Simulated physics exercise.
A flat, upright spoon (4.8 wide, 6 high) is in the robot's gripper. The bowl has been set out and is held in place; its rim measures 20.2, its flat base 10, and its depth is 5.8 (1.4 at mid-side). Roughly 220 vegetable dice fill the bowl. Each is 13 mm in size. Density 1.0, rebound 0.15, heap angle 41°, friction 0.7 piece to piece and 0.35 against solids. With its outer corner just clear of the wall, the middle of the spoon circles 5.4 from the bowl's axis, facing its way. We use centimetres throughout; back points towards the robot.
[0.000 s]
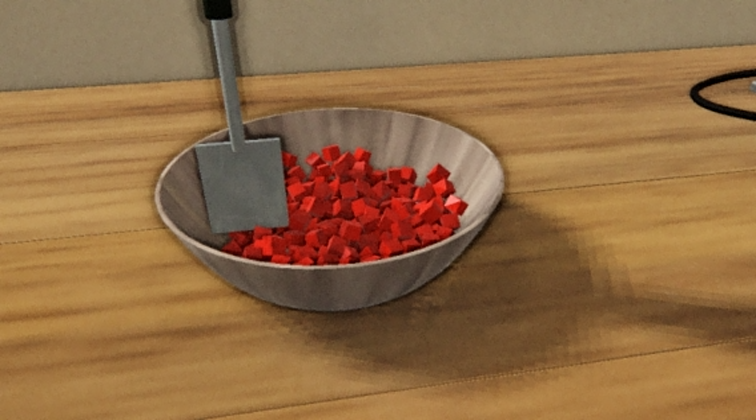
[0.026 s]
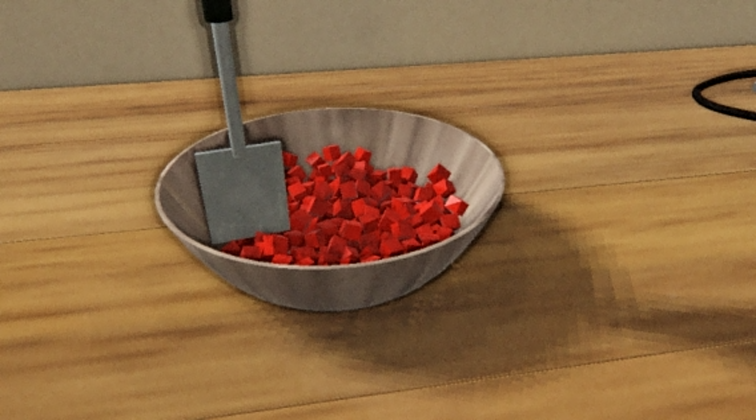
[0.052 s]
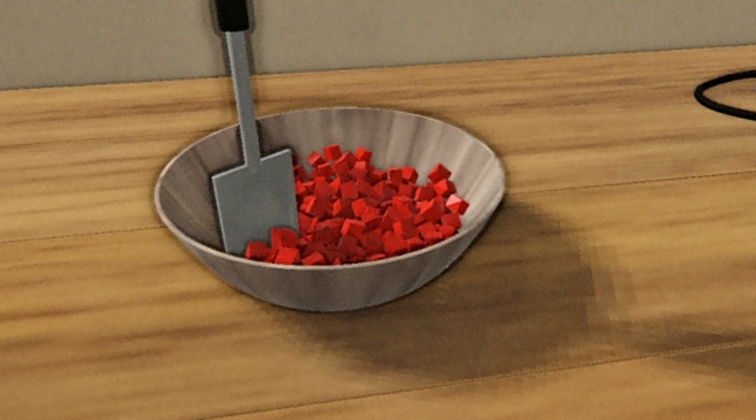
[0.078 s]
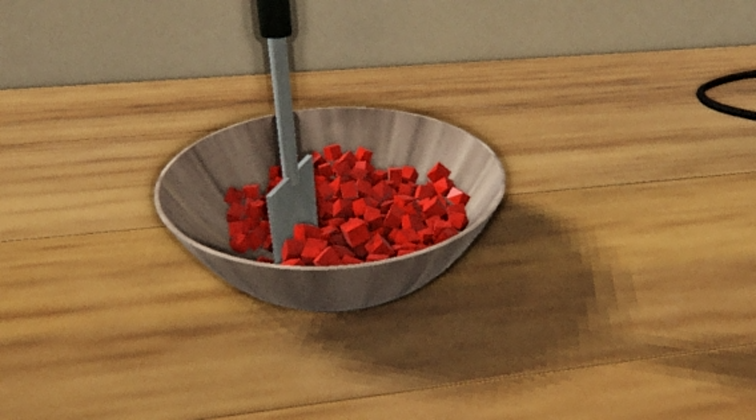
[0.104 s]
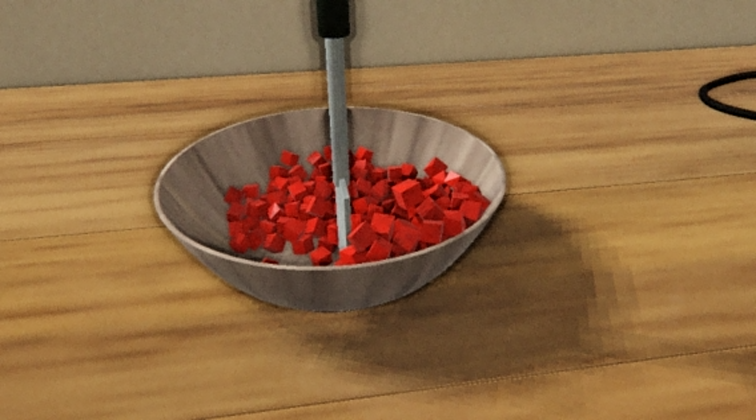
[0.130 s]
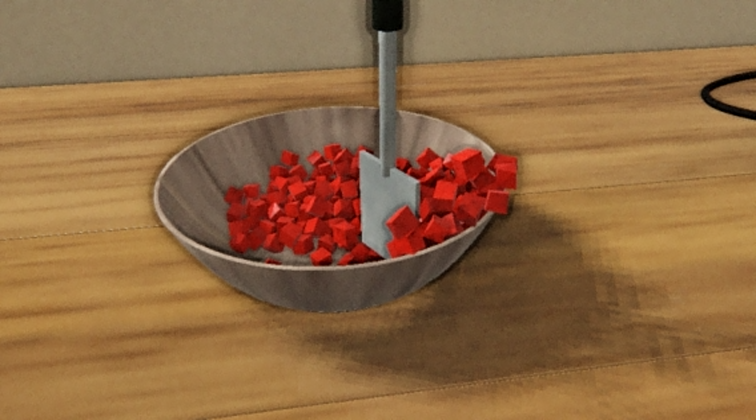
On a wooden tabletop against a plain grey wall, seen from slightly above by a still camera, a wide grey-brown bowl holds a heap of small red cubes. A flat metal utensil with a black handle stands upright at the bowl's left, and a dark loop lies at far right. The blade dips into the cubes, sweeps rightward while turning edge-on, and pushes some up to the right rim.
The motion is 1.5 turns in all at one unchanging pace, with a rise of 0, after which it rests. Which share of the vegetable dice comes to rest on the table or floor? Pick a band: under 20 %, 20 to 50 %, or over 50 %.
Band: Over 50 %.
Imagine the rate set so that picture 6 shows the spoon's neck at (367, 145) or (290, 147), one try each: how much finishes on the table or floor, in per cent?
Around 65 and 35 per cent respectively.
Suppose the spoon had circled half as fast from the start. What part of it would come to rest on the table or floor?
30 %.
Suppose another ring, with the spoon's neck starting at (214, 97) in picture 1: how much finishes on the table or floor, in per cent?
It comes to around 35 percent.
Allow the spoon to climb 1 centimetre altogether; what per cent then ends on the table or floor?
I'd put it at about 60 per cent.
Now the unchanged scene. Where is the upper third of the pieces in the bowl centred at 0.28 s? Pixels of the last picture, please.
The upper third is centred close to (267, 132).
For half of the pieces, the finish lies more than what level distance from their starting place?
About 29 centimetres.
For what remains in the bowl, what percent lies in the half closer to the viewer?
About 45 per cent.
After 0.28 s, 279° round, highest piece 10 above the table; 149 in the bowl, 8 on the table or floor, 58 in flight or on the tool.
After 0.43 s, 78° round, highest piece 9 above the table; 98 in the bowl, 80 on the table or floor, 37 in flight or on the tool.
After 0.70 s, 180° round, highest piece 5 above the table; 140 on the table or floor, 75 in the bowl.
After 1.40 s, 180° round, highest piece 3 above the table; 140 on the table or floor, 75 in the bowl.
In the end, 140 on the table or floor, 75 in the bowl. That is 65 % on the table or floor.
